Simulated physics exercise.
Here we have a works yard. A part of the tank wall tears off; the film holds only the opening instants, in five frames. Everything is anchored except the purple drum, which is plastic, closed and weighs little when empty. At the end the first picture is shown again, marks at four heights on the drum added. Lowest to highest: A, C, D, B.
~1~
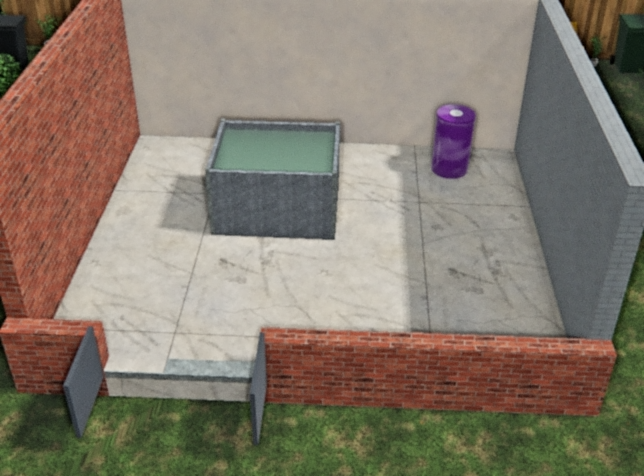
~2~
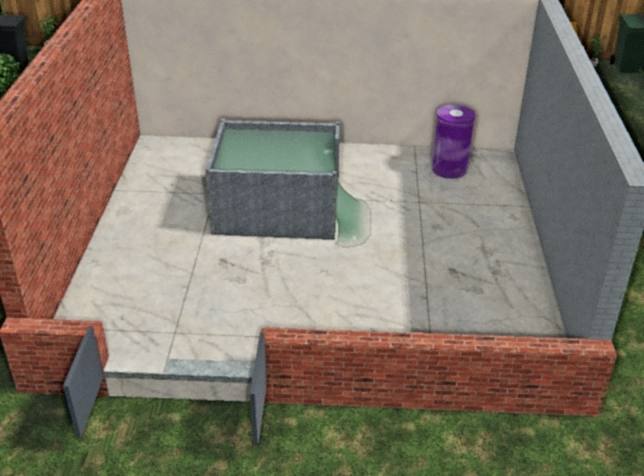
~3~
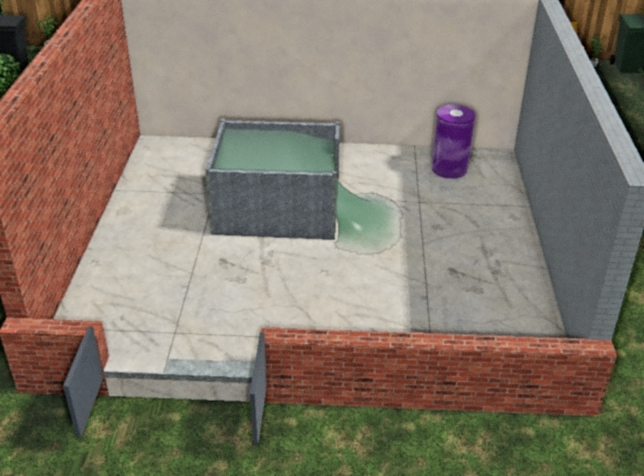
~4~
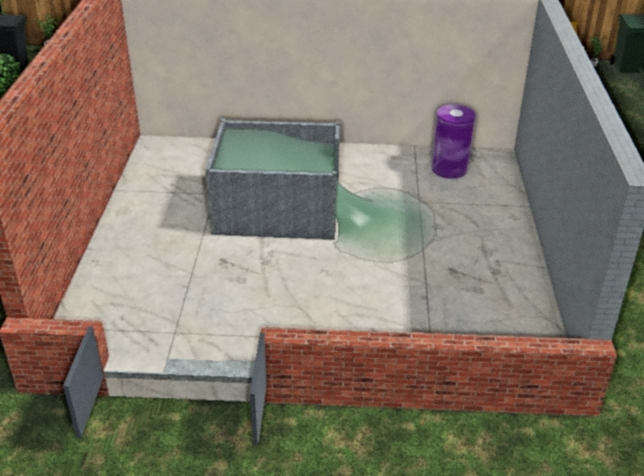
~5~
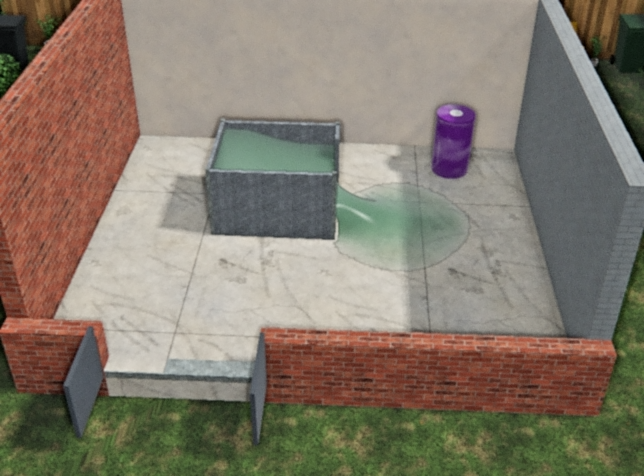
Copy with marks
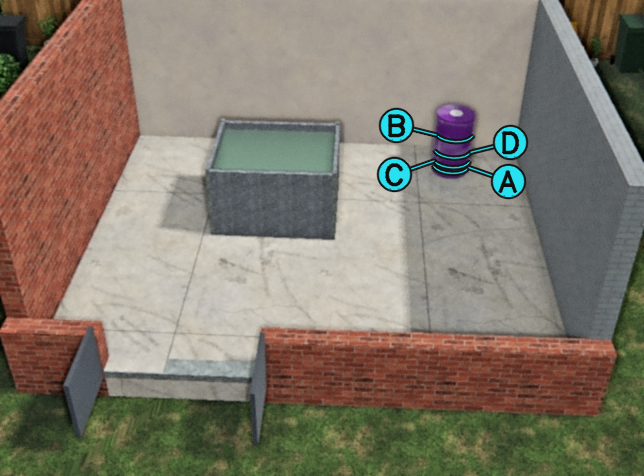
In the video, green liquid pours from the right side of a full stone tank in a walled yard and spreads rightward across the pale paved floor in a widening puddle, while a purple drum stands still near the back wall.
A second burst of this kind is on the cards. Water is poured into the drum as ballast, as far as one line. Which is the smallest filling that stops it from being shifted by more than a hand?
Use mark C.
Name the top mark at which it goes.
That is mark A.
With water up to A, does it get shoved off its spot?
Yes.
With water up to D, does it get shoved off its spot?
No.
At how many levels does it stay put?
Three of the four.
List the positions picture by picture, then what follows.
The first frame shows lid of the purple drum at (456, 113); tank full, its middle at (276, 151); open gate at (182, 327).
In the second frame, 2 % of the ground wet, in view closest to the drum at (360, 202).
In the third frame, 4 % of the ground wet, in view closest to the drum at (382, 198).
In the fourth frame, 7 % of the ground wet, in view closest to the drum at (418, 201).
The fifth frame shows lid of the purple drum at (456, 113); 10 % of the ground wet, in view closest to the drum at (426, 191).
On the marked copy, A at (452, 173); B at (455, 141); C at (452, 167); D at (453, 158); from the bottom up A, C, D, B.
If A is chosen, it is pushed about its own width away.
If B is chosen, it does not move.
If C is chosen, it does not move.
If D is chosen, it does not move.
